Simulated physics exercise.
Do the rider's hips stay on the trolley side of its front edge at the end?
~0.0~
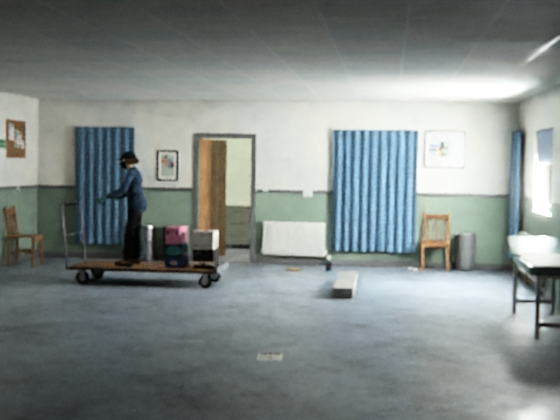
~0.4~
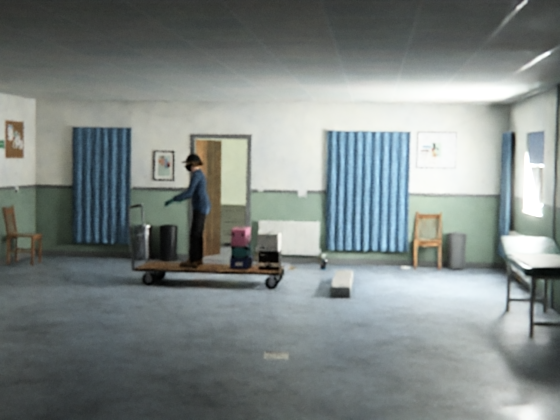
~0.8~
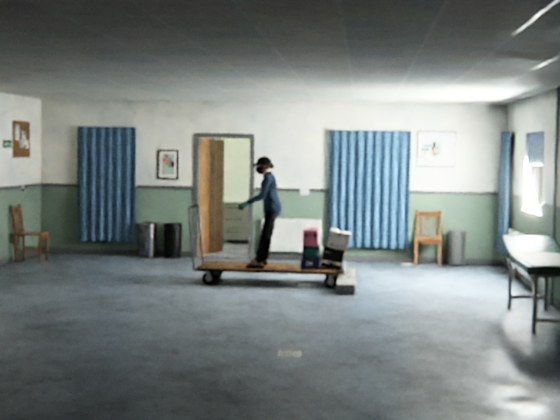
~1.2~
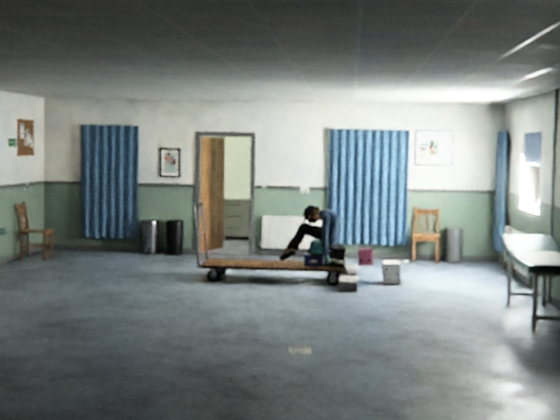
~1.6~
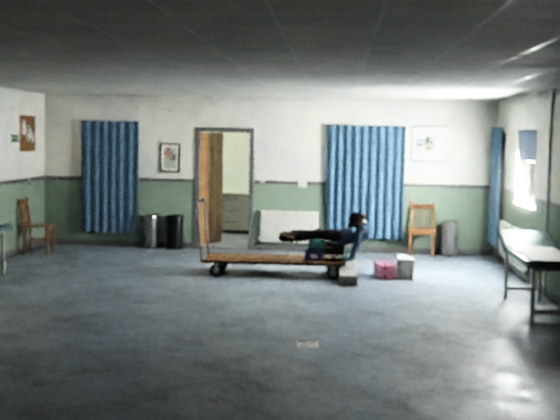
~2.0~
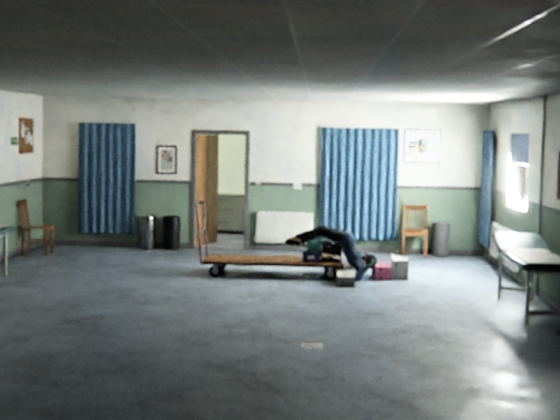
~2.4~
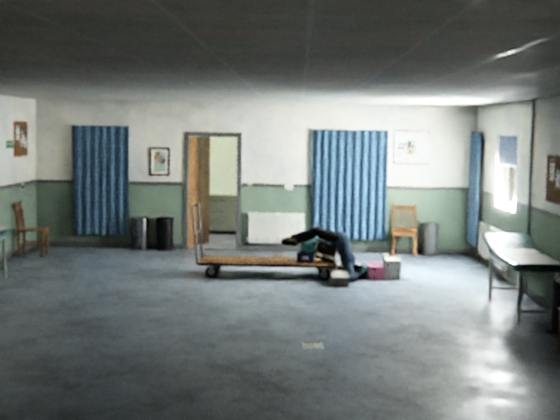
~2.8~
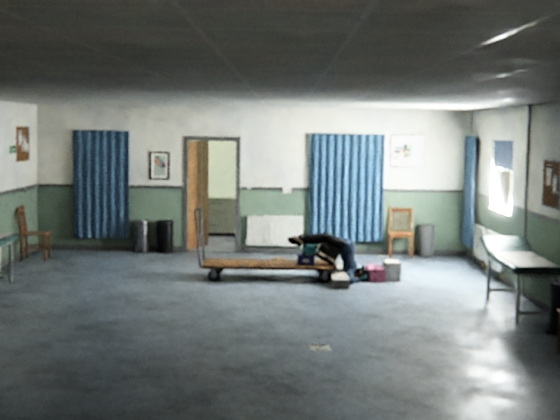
No, the rider's hips end up past the front edge of the trolley. The rider is left folded over, with the upper body leaning back across the deck.
